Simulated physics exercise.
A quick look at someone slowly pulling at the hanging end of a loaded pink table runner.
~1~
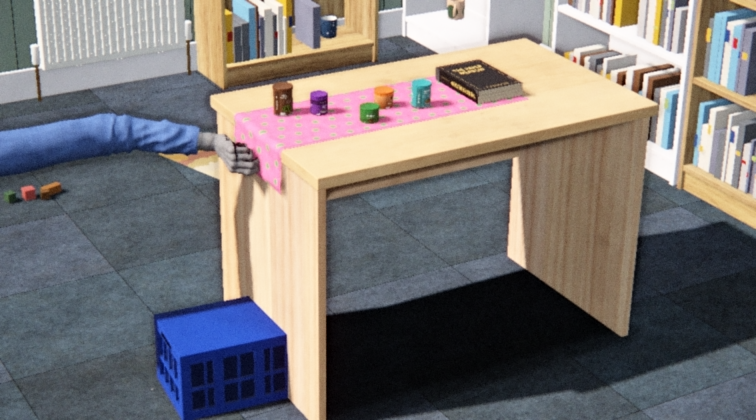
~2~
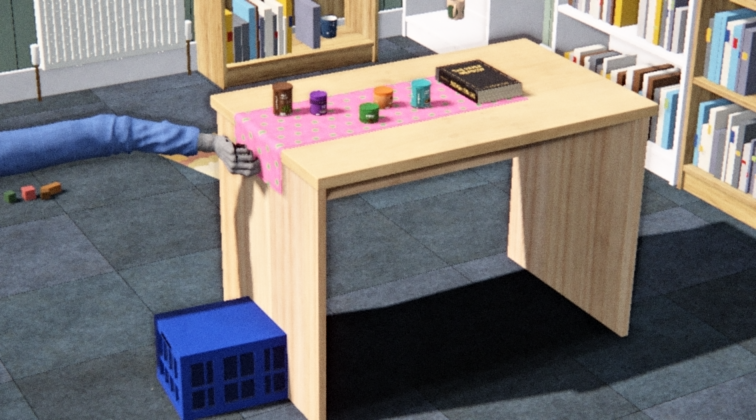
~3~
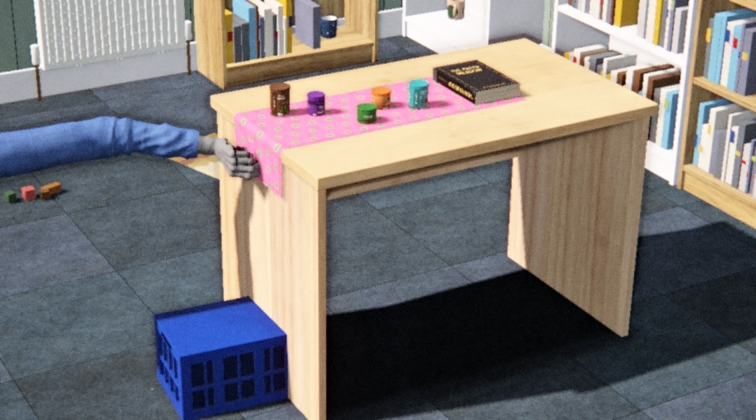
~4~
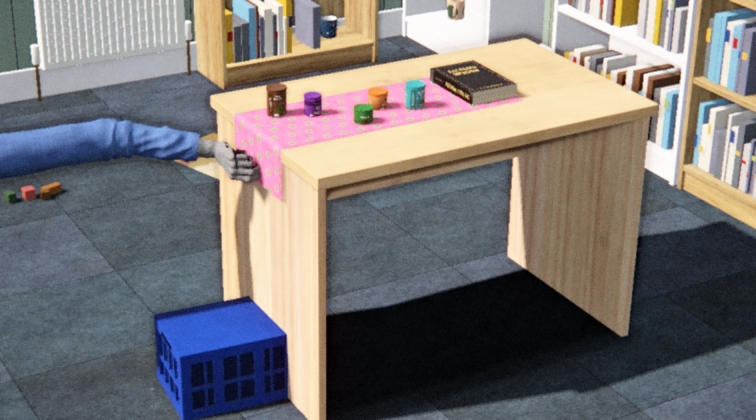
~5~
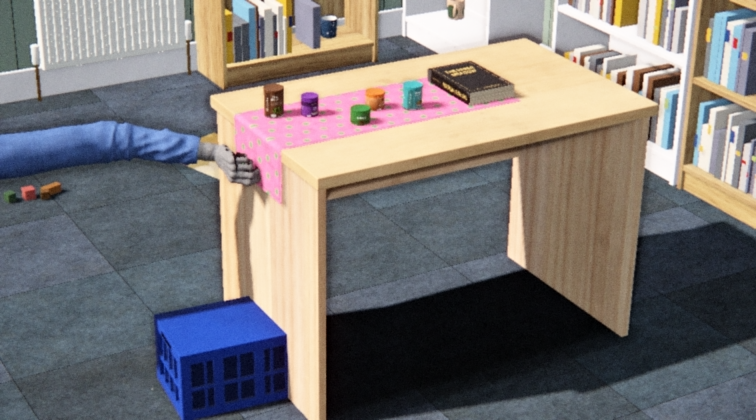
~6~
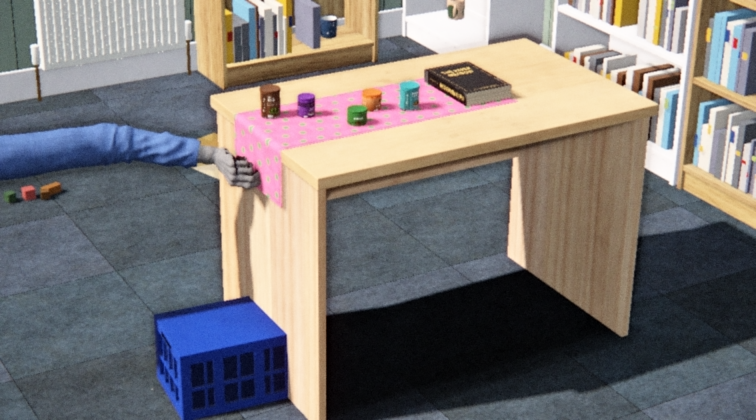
In this clip, a gloved hand at the left slowly pulls the hanging end of a pink runner down a wooden table's side, and the five small colourful cans and dark book on it shift slightly left together.
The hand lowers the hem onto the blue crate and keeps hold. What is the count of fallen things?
Over the edge go four.
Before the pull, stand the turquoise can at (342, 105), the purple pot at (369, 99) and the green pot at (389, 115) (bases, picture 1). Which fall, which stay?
The turquoise can is carried off; the purple pot falls; the green pot falls.
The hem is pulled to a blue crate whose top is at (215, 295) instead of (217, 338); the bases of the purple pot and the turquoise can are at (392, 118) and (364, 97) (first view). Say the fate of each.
The purple pot keeps its place on top; the turquoise can keeps its place on top.
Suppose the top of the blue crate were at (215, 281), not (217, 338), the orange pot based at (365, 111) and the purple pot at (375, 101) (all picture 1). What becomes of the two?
The orange pot holds on; the purple pot does not fall.
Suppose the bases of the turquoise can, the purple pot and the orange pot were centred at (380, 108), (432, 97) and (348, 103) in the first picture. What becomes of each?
The turquoise can is carried off; the purple pot keeps its place on top; the orange pot drops off.
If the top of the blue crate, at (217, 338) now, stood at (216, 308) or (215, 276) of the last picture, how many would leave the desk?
In that case 3 and 2.
Soon after, hem near (257, 264); brown can and purple pot gone.
Then, hem on the crate; brown can, purple pot, green pot and orange pot gone.
At rest, hem on the crate; brown can, purple pot, green pot and orange pot gone. The desk loses four.
